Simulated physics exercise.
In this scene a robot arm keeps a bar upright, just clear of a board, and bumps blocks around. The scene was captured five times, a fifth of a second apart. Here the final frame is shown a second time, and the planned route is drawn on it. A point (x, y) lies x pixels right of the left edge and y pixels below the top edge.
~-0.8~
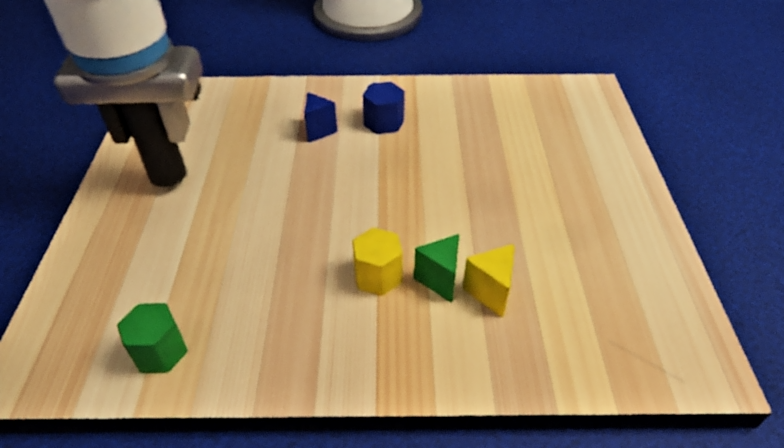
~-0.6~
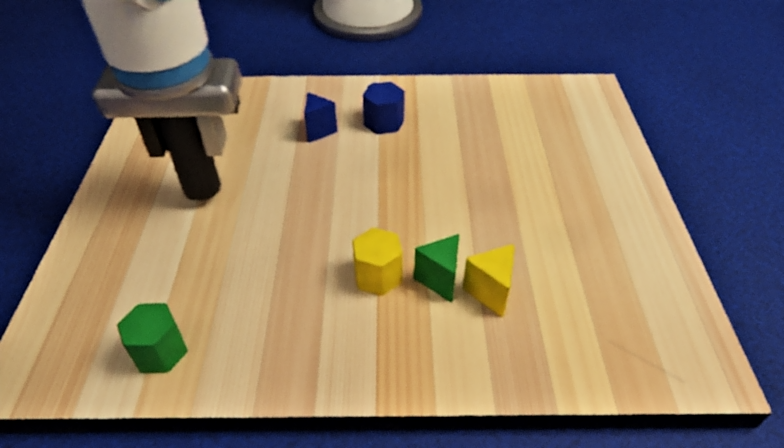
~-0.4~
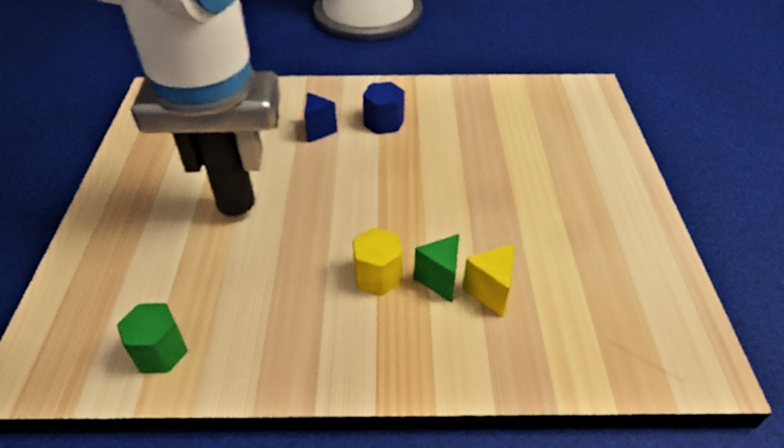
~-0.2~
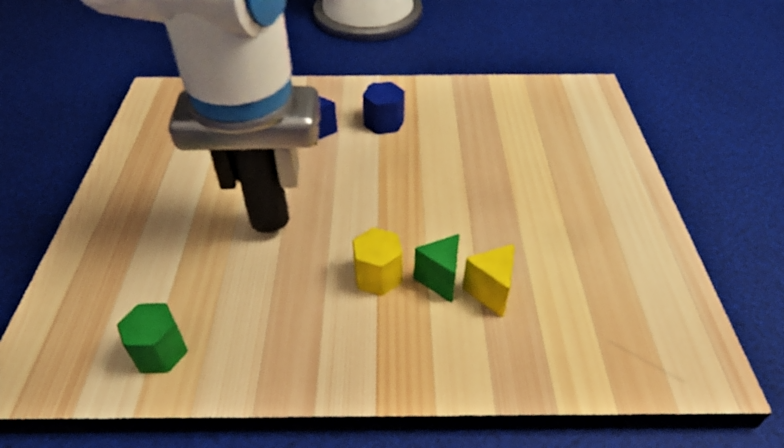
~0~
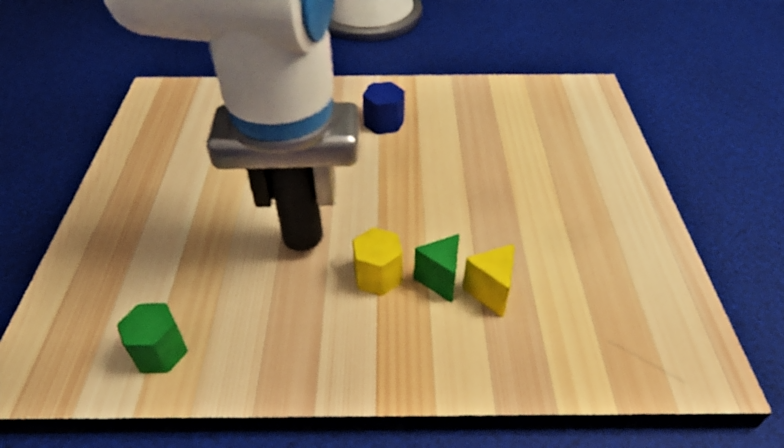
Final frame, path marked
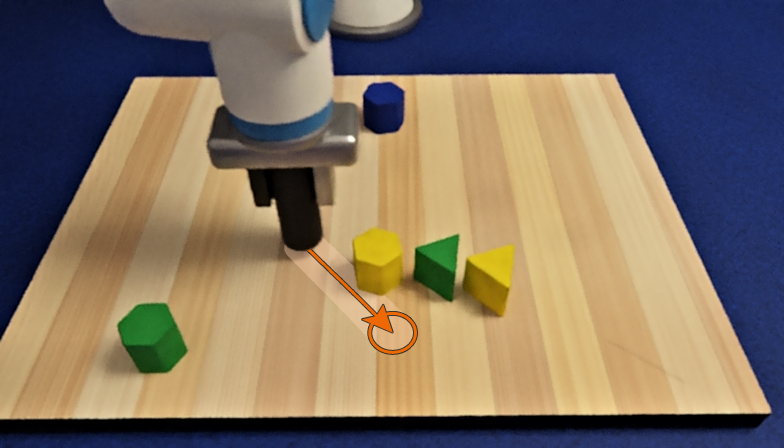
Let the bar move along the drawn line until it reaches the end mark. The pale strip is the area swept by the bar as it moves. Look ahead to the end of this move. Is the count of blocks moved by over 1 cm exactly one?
Yes, that is what happens.
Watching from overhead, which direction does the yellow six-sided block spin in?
It rotates counterclockwise.
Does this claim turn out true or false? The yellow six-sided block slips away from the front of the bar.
Answer: True.
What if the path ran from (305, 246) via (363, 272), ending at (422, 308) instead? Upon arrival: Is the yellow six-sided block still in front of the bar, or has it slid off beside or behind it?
Still leading.
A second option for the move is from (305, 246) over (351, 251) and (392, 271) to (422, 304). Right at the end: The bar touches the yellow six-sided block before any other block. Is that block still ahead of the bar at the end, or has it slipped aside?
The bar still pushes it.
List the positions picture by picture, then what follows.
In the first frame, bar tip at (168, 175); block tops, yellow six-sided block at (377, 246); green triangular piece at (443, 251); yellow triangular piece at (497, 262).
In the second frame, bar at (203, 188); blocks unchanged.
In the third frame, bar at (236, 203); blocks unchanged.
In the fourth frame, bar at (270, 219); blocks unchanged.
In the fifth frame, bar at (303, 236); yellow six-sided block at (377, 246); green triangular piece at (443, 251); yellow triangular piece at (497, 262).
Path on the board, straight from (305, 246) to (393, 332).
On the path given first. One third of the way, bar at (332, 264); nothing pushed yet.
Two thirds of the way, bar at (362, 293); yellow six-sided block at (399, 250), turned 25° anticlockwise; green triangular piece at (448, 249), turned 10° clockwise.
At the end, bar at (393, 323); yellow six-sided block at (399, 250), turned 30° anticlockwise; green triangular piece at (448, 249), turned 15° clockwise; yellow triangular piece in place.
